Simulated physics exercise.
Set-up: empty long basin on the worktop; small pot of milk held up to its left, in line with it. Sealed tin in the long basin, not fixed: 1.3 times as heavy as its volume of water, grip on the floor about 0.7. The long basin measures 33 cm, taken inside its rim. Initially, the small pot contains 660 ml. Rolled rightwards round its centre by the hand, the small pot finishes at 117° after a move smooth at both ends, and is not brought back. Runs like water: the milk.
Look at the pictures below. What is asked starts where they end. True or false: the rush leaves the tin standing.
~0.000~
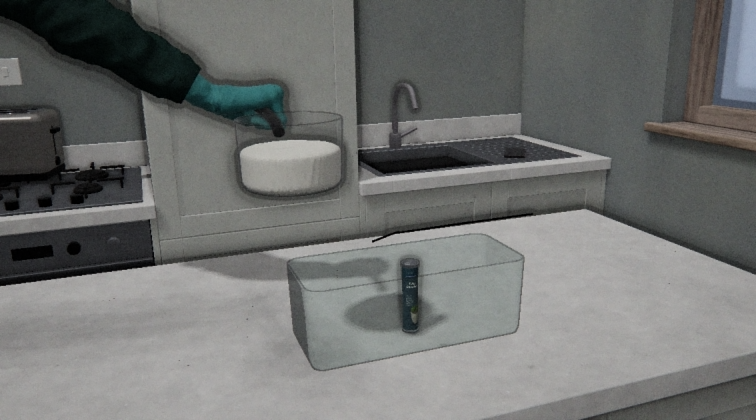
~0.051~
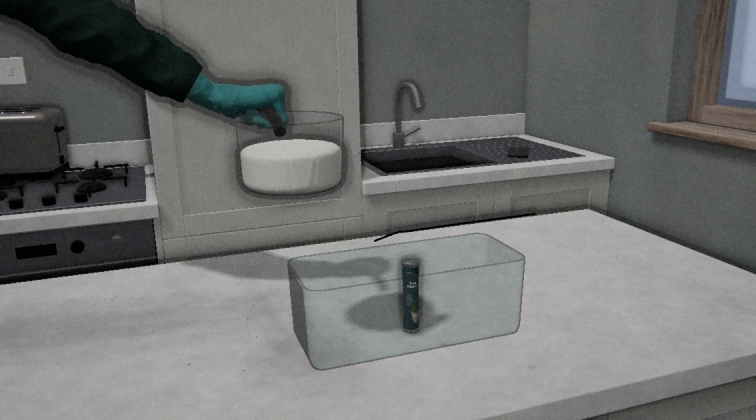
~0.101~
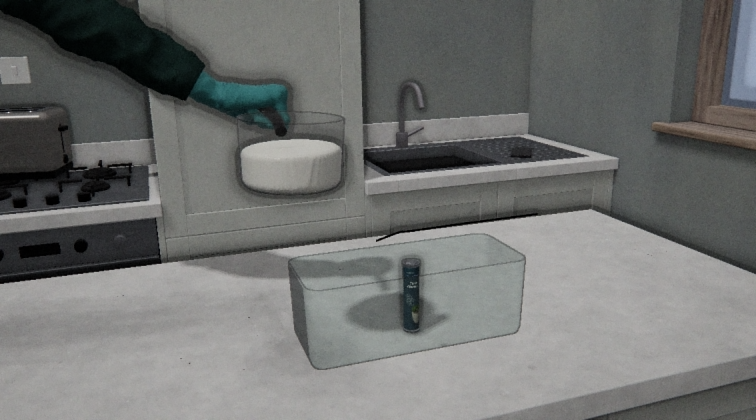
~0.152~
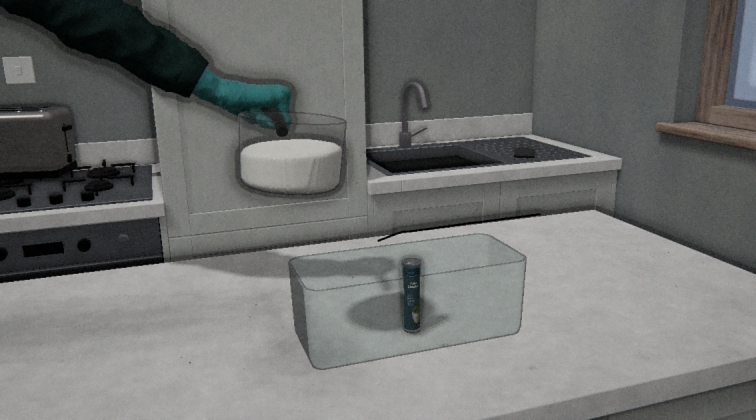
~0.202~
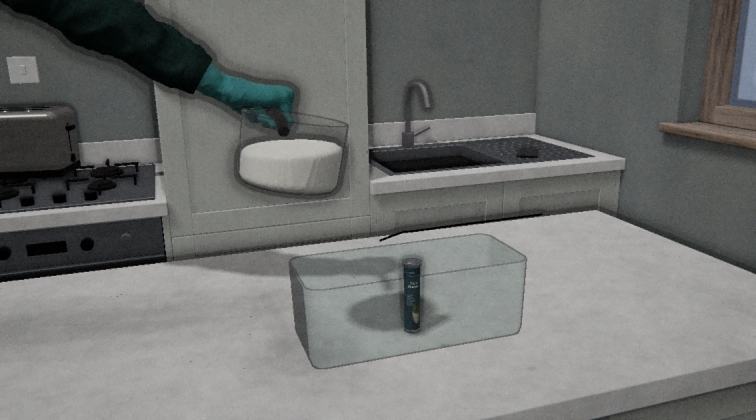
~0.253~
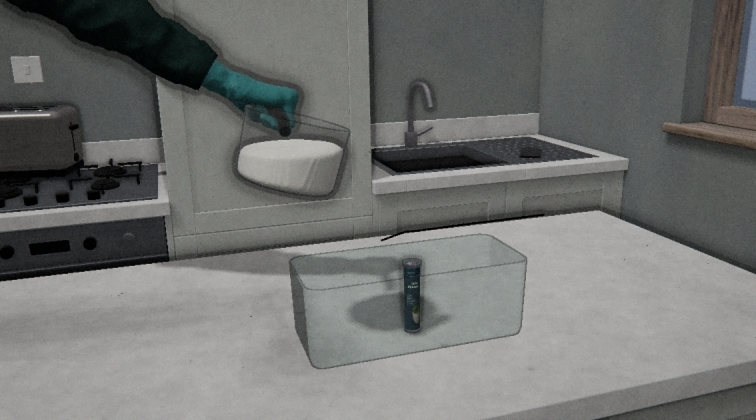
False.
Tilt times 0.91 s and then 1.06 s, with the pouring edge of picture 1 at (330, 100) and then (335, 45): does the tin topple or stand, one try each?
In the first try it remains standing; in the second it comes down.
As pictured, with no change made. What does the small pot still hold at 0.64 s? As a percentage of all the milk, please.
Some 68 % of it is still there.
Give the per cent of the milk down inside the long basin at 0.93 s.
Value: Approx. 72 %.
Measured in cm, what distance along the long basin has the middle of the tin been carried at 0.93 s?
Close to 1 cm.
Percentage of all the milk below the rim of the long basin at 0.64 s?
2 %, give or take.
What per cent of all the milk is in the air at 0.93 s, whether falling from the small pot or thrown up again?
Estimate: Around 16 per cent.
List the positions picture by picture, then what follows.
In the first frame, tilt 0°; pouring edge (339, 116); surface from (240, 152) to (337, 145); the long basin's rim runs from (296, 277) to (504, 246); the tin's top is at (410, 266).
In the second frame, tilt 1°; pouring edge (340, 116); surface from (241, 152) to (338, 145).
In the third frame, tilt 3°; pouring edge (342, 118); surface from (241, 152) to (338, 145).
In the fourth frame, tilt 6°; pouring edge (344, 121); surface from (241, 152) to (339, 145).
In the fifth frame, tilt 10°; pouring edge (346, 125); surface from (241, 151) to (339, 145).
In the sixth frame, tilt 16°; pouring edge (348, 130); surface from (240, 152) to (340, 145).
By 0.64 s the tilt is 78° and 68 per cent is still to pour; the tin stands where it began.
By 0.93 s the tilt is 113° and 10 per cent is still to pour; the tin leans 4°.
By 1.23 s the tilt is 117° and 0 per cent is still to pour; the tin lies on its side.
By 1.56 s the tilt is 117° and 0 per cent is still to pour; the tin lies on its side.
At rest the tin lies on its side.
